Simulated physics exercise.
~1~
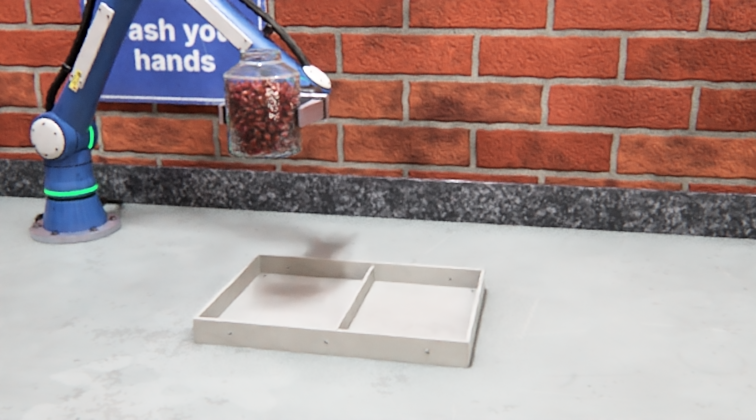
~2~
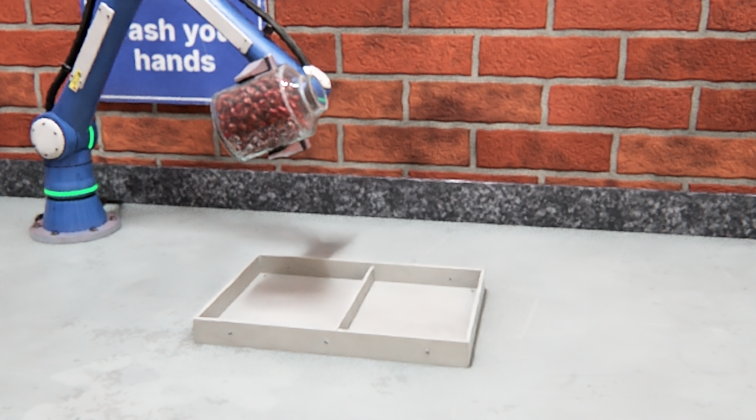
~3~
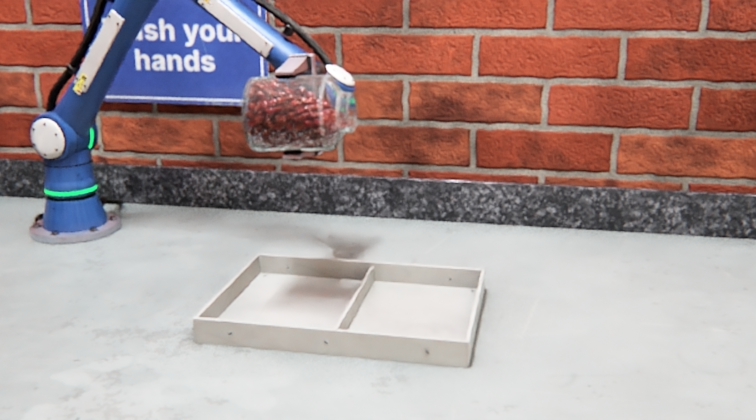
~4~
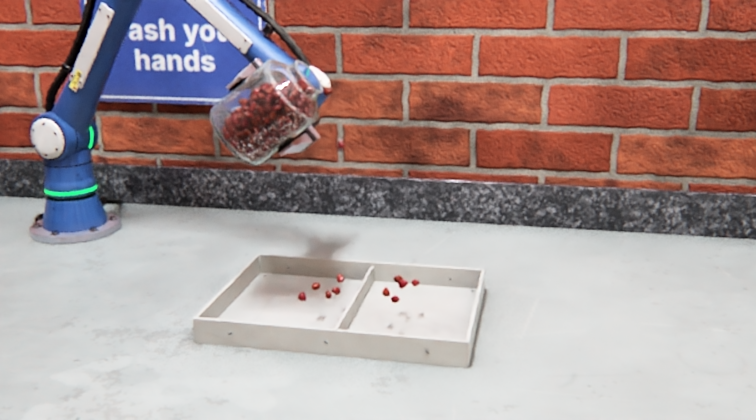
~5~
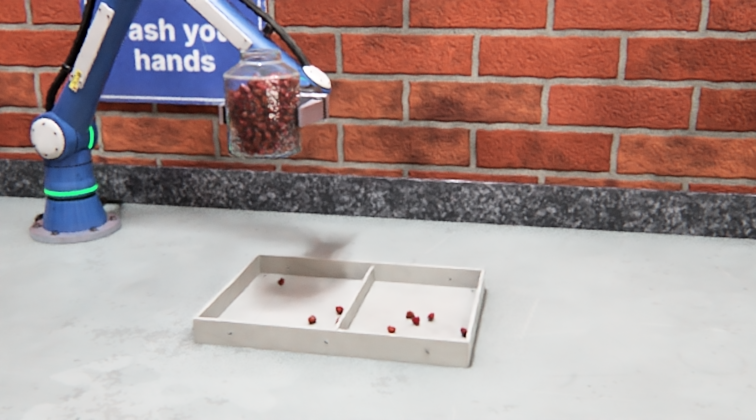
On a pale grey worktop before a red brick wall, seen from the front and slightly above, a blue robot arm stands at the left near a blue hand-washing sign. It holds a clear jar of dark red beans above and behind a shallow beige tray split in two by a cross wall. The arm tips the jar over to the right until it lies on its side. As it swings back, a few beans drop into both parts of the tray. The jar ends upright and still nearly full, with a few beans scattered on either side of the divider.
